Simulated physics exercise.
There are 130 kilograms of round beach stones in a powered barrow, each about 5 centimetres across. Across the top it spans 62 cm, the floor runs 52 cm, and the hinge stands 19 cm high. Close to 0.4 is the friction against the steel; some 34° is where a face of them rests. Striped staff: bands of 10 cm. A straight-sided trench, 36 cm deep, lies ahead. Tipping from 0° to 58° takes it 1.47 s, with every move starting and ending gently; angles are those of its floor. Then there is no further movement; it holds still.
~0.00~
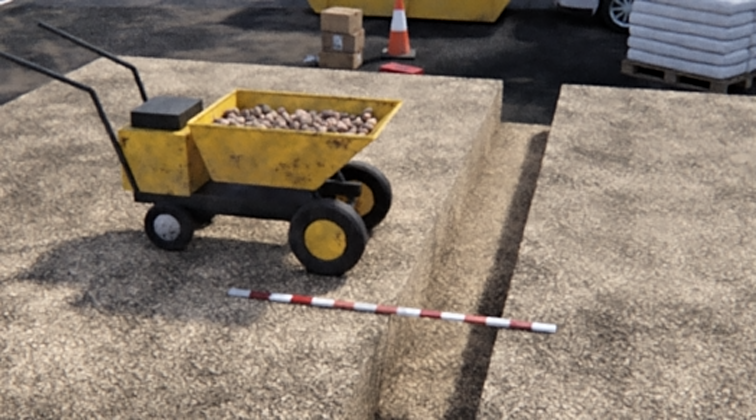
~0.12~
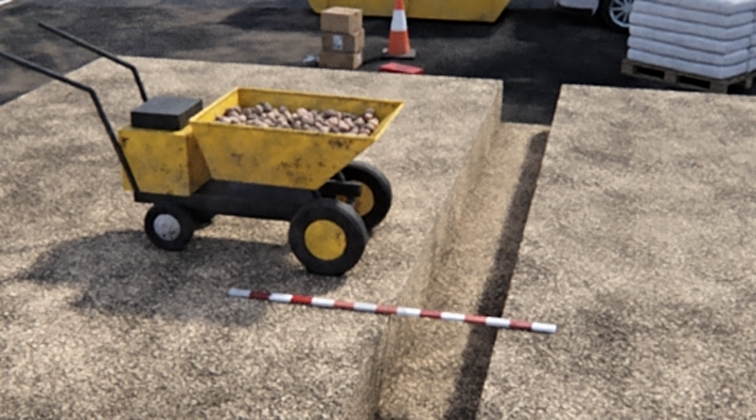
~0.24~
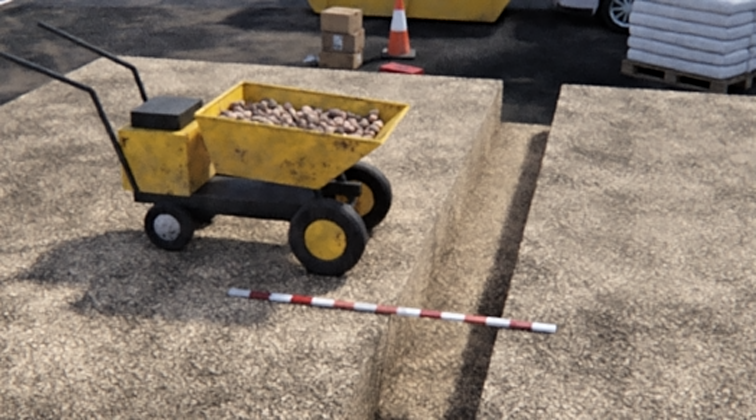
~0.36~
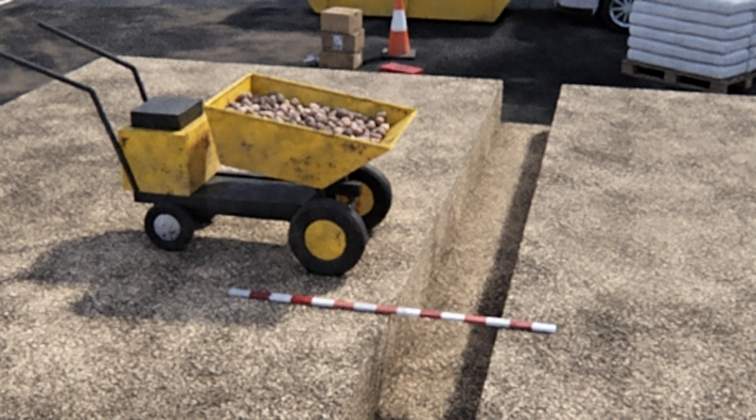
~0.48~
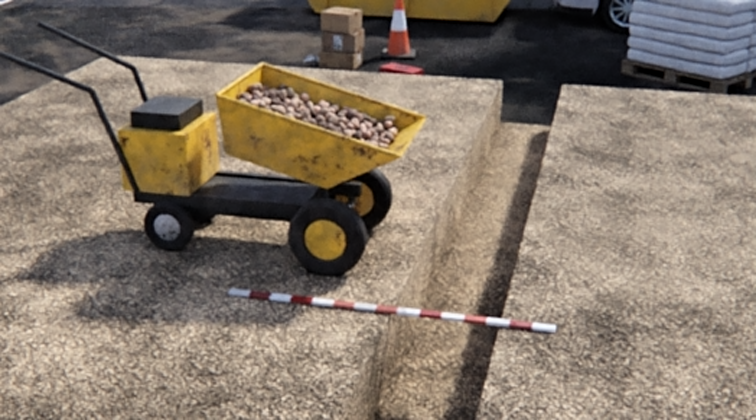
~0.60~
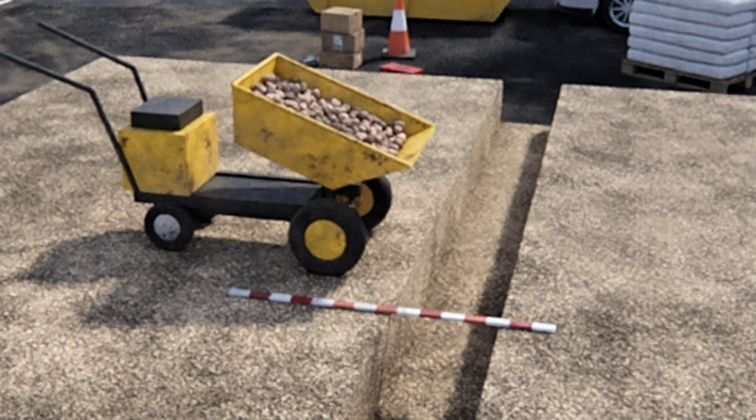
A small yellow dumper loaded with brown stones stood still beside a straight-sided trench, near a red-and-white striped staff, and its tray gradually tilted toward the right, the back end rising well above the frame.
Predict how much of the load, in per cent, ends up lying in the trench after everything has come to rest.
Roughly 82 per cent of it.
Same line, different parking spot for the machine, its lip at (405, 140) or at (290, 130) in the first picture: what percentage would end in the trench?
Near 50 and near 85 percent.
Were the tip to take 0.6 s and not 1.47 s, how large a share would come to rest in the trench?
Near 60 per cent.
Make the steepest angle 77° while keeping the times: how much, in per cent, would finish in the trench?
Roughly 90%.
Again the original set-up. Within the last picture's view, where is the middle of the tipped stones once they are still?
Their centre sits close to (487, 315).
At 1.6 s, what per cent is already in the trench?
30 per cent, give or take.
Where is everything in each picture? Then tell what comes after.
In the first picture, the tray is at 0°, its lip at (373, 139); the top of the load is at (297, 118).
In the second picture, the tray is at 1°, its lip at (375, 140); the top of the load is at (280, 115); the stones move at 0.1 m/s on average.
In the third picture, lip at (381, 143), floor tilted 4°, highest stones at (261, 109); the stones move at 0.3 m/s on average.
In the fourth picture, the tray is at 9°, its lip at (390, 149); the top of the load is at (260, 103); the stones move at 0.4 m/s on average.
In the fifth picture, lip at (400, 157), floor tilted 15°, highest stones at (263, 95); the stones move at 0.5 m/s on average.
In the sixth picture, the tray is at 21°, its lip at (410, 167); the top of the load is at (273, 87); the stones move at 0.5 m/s on average.
After 1.1 s the floor is at 49°; 100 % in the tray; the foremost stones are at (437, 188).
After 1.6 s the floor is at 58°; 65 % in the tray, 32 % in the trench, 3 % past the trench; the foremost stones are at (539, 269).
After 1.9 s the floor is at 58°; 32 % in the tray, 51 % in the trench, 17 % past the trench; the foremost stones are at (628, 281).
After 3.9 s the floor is at 58°; 0 % in the tray, 82 % in the trench, 18 % past the trench; the foremost stones are at (695, 277).
